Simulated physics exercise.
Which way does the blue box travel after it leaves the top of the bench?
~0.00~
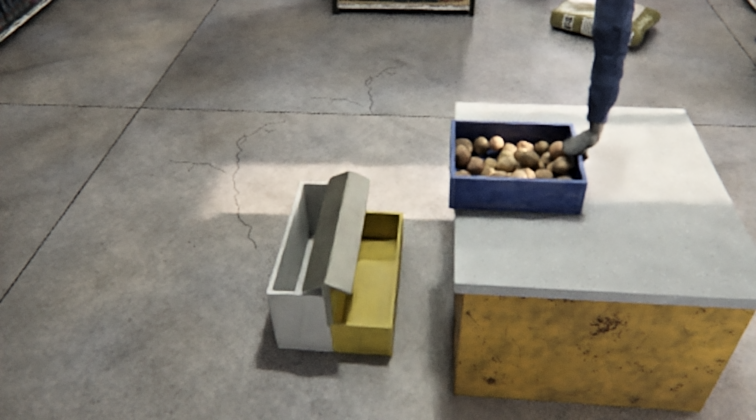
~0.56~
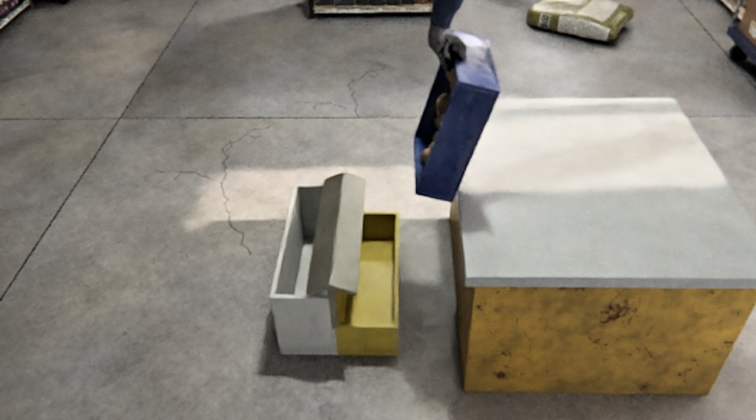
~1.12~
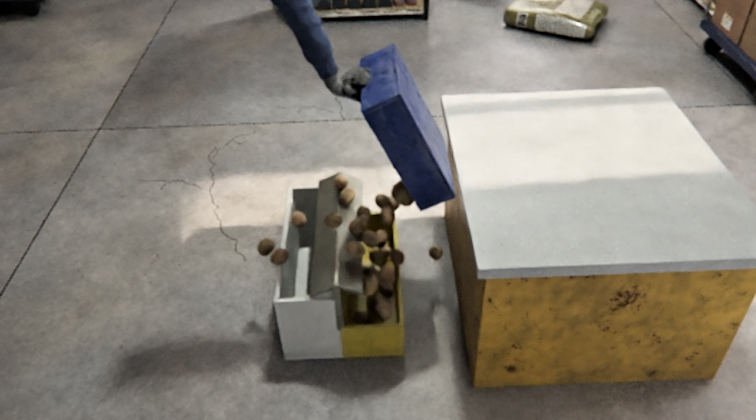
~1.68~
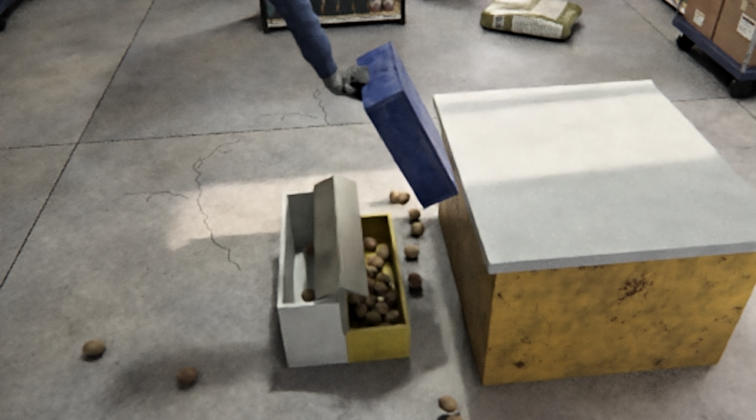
The blue box moves to the left, away from the bench and toward the bin and trough on the floor.
